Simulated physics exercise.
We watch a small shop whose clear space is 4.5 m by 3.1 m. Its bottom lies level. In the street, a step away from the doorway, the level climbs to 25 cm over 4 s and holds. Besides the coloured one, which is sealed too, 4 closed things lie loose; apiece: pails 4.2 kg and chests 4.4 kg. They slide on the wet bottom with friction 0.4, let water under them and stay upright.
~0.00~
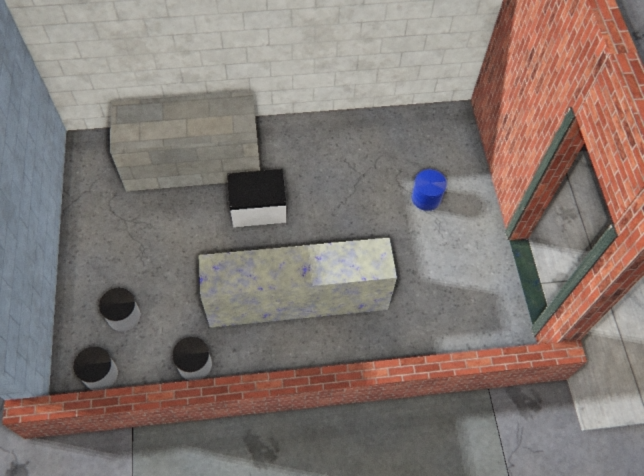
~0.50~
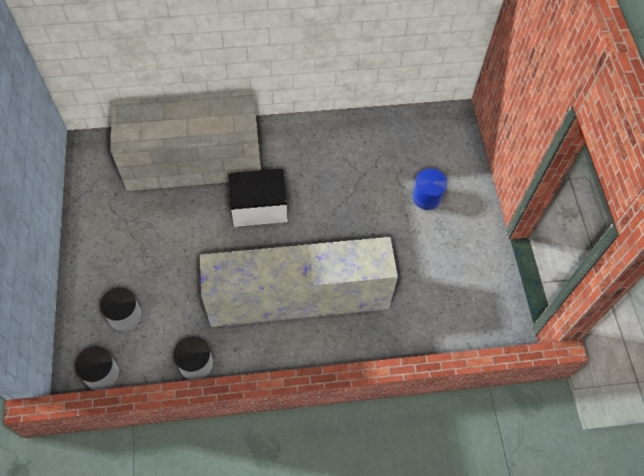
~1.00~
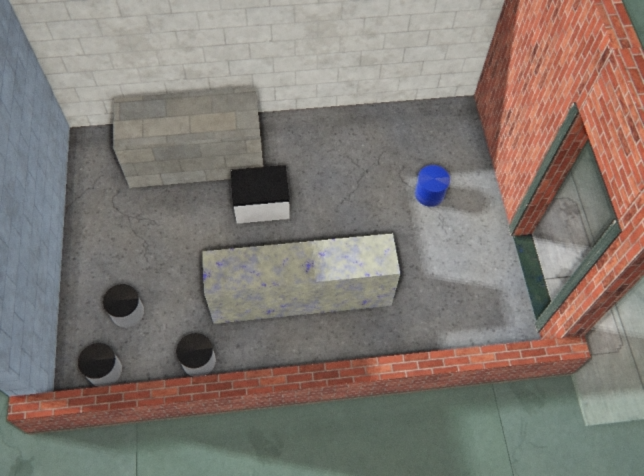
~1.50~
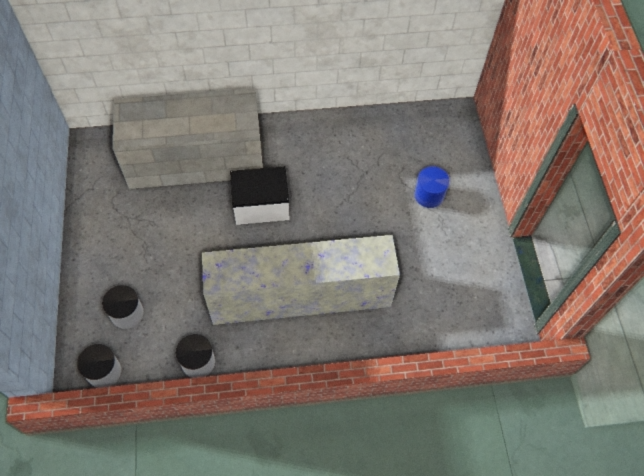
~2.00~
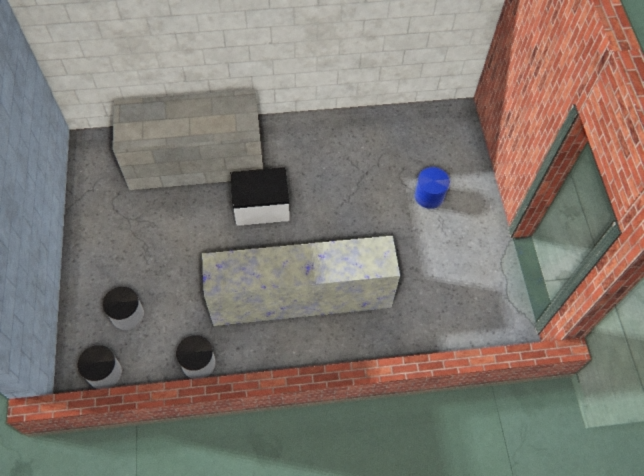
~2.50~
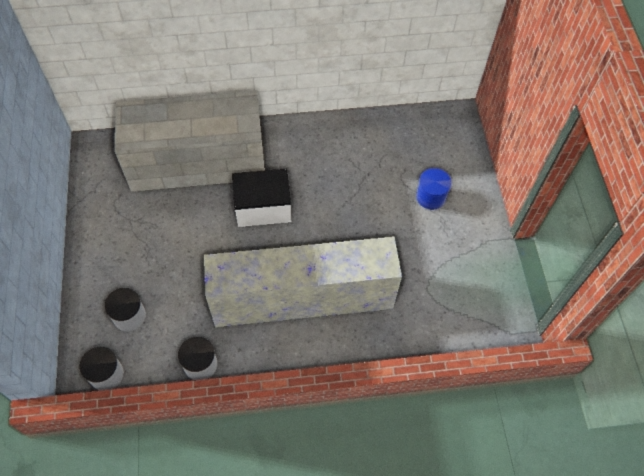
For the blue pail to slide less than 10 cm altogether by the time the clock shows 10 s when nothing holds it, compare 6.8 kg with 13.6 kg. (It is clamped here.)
Verdict: The smaller load will do.
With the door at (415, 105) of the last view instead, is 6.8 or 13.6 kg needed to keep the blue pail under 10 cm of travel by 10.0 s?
In that case neither weight holds it.
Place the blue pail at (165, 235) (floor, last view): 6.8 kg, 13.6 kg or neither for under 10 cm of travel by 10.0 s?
It takes the larger.
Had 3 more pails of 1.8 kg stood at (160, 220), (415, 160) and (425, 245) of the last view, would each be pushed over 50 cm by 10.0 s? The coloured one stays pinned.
In that order: More, less, more.
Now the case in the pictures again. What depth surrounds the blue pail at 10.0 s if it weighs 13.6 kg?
Roughly 4 cm.
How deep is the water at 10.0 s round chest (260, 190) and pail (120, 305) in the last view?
About 19 and 13 cm.
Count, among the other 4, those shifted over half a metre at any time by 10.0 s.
I count 4.
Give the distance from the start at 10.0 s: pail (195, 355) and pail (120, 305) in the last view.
In turn: 250 cm, 120 cm.
After 3.5 s the blue pail would be 0 cm from its start with 6.8 kg and 0 cm from its start with 13.6 kg; 1 cm of water round it then.
After 4.5 s the blue pail would be 0 cm from its start with 6.8 kg and 0 cm from its start with 13.6 kg; 3 cm of water round it then.
After 7.0 s the blue pail would be 0 cm from its start with 6.8 kg and 0 cm from its start with 13.6 kg; 3 cm of water round it then.
After 10.0 s the blue pail would be 0 cm from its start with 6.8 kg and 0 cm from its start with 13.6 kg; 4 cm of water round it then.
